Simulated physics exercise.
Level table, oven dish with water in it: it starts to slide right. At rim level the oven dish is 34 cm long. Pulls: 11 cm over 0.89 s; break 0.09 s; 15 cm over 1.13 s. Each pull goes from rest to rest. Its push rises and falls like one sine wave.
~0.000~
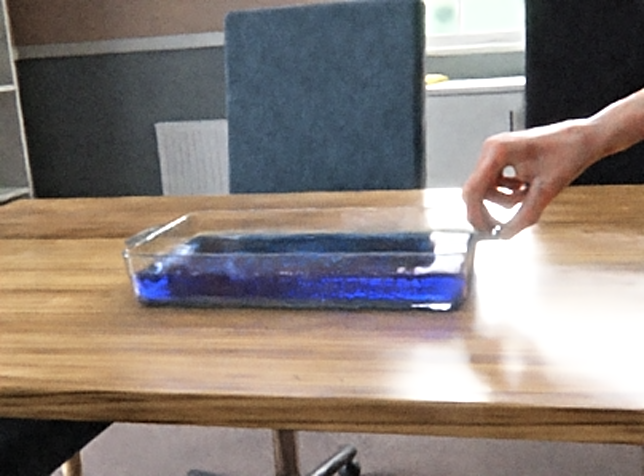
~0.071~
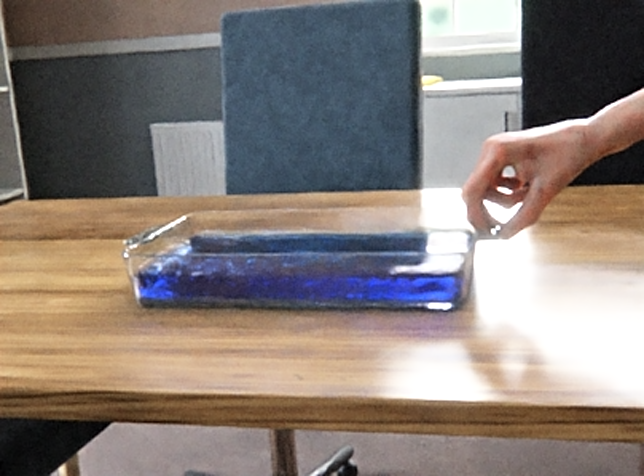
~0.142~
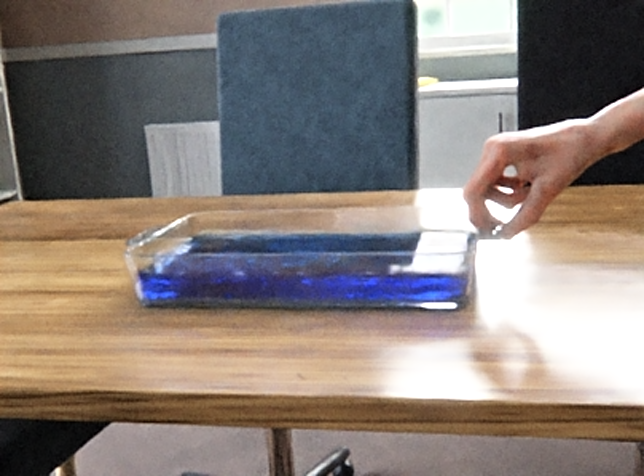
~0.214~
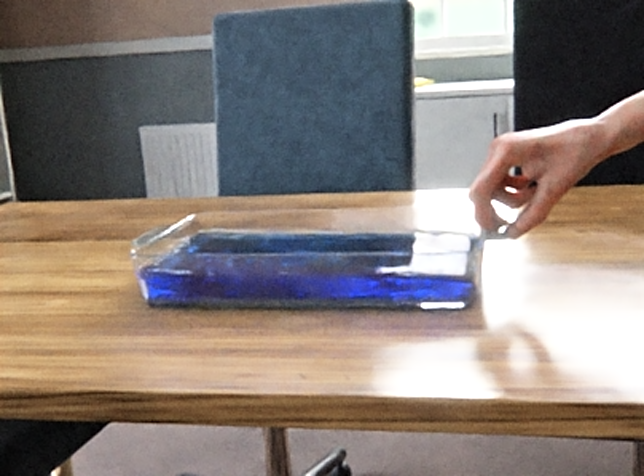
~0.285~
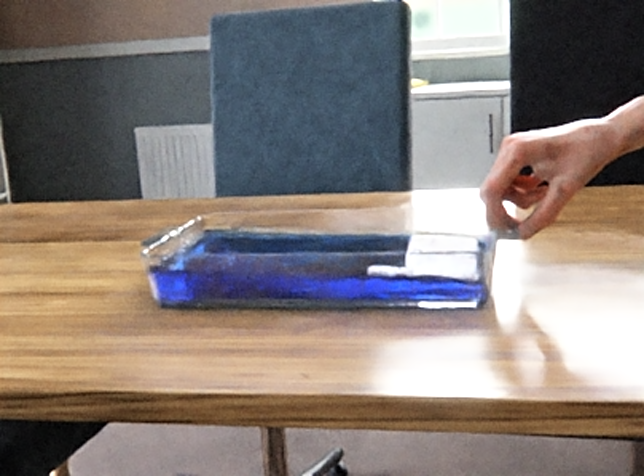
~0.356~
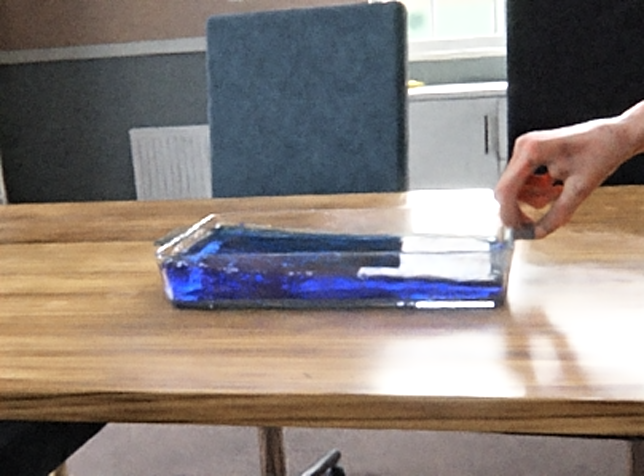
On a wooden table, a hand pulls a glass dish of blue water slightly right.
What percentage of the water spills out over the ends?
About 16 per cent.
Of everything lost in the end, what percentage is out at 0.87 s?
It's close to 0 percent at that time.
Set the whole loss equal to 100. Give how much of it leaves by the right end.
60 %.
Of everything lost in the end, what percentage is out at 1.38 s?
My estimate is about 20 in a hundred.
After 0.87 s it has gone 11 cm; 0 per cent is out over the left end and 0 over the right.
After 1.38 s it has gone 15 cm; 1 per cent is out over the left end and 3 over the right.
After 1.89 s it has gone 25 cm; 6 per cent is out over the left end and 3 over the right.
After 2.40 s it has gone 26 cm; 6 per cent is out over the left end and 9 over the right.
In the end 16 per cent is out in all, 7 of it over the left end.
